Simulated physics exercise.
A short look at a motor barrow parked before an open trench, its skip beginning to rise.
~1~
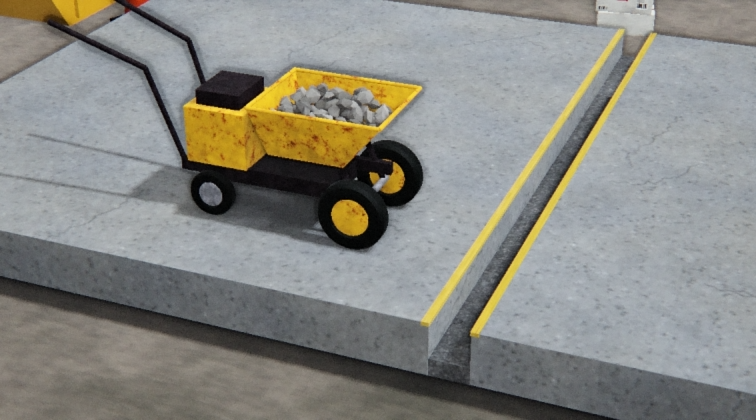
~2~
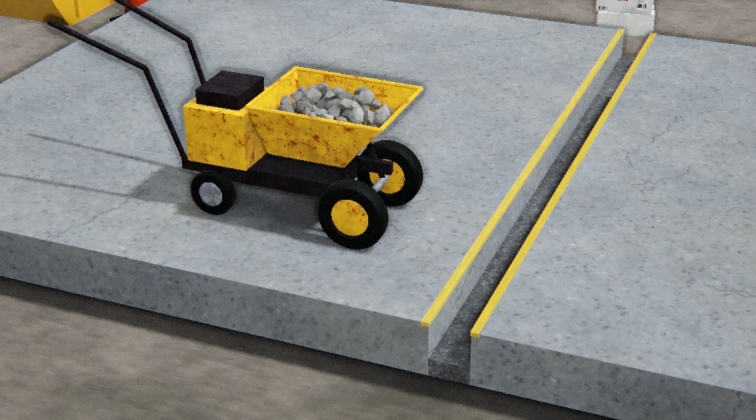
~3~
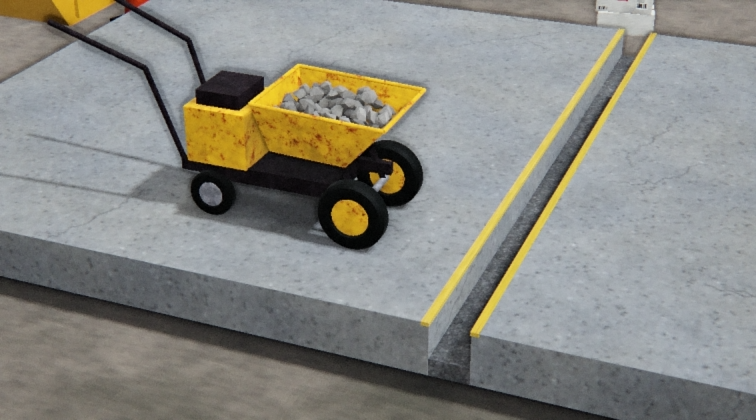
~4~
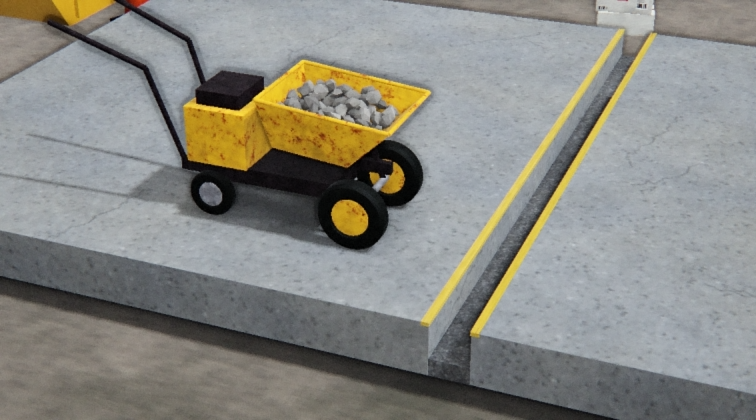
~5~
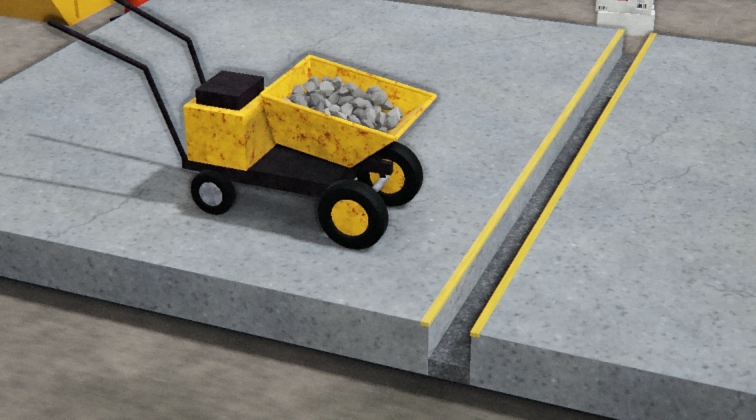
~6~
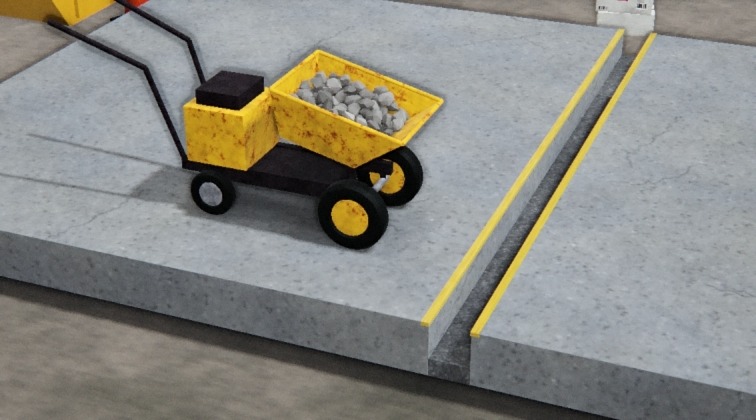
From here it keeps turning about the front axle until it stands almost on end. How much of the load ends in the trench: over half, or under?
Between the edges lies over half of the load.
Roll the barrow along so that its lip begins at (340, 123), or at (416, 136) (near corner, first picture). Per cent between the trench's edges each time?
First some 40, then 40 per cent.
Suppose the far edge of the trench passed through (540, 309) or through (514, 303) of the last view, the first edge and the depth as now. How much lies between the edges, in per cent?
The first gives 100 %, the second 100 %.
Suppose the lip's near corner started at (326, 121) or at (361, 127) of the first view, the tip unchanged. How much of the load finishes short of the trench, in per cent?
In turn 60 and 30 in a hundred.
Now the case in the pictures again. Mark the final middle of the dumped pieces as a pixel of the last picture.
Near (498, 266).
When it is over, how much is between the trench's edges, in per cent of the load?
Close to 85 per cent.
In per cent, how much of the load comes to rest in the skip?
About 5 per cent.
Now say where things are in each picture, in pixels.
Lip of the skip at (379, 130), level; top of the load at (332, 106), broken stones; first edge of the trench at (447, 290); far edge at (495, 299), the trench under half as wide as the skip, and about as deep as wide, in the first frame.
Lip of the skip at (380, 130), level; top of the load at (333, 105), in the second frame.
Lip of the skip at (384, 132), tipped barely; top of the load at (336, 104), in the third frame.
Lip of the skip at (389, 135), tipped a little; top of the load at (314, 97), in the fourth frame.
Lip of the skip at (395, 139), tipped a little; top of the load at (320, 94), in the fifth frame.
Lip of the skip at (402, 144), tipped a little; top of the load at (319, 100); first edge of the trench at (447, 290); far edge at (495, 299), in the sixth frame.
Soon, skip tipped steeply; all in the skip.
A while on, skip tipped right over; most in the skip; a stray few short of the trench; a small part in or heaped over the trench; a stray few falling.
Towards the end, skip tipped right over; a small part in the skip; a small part short of the trench; most in or heaped over the trench; a small part beyond it.
Finally, skip tipped right over; a stray few in the skip; a small part short of the trench; most in or heaped over the trench; a small part beyond it.
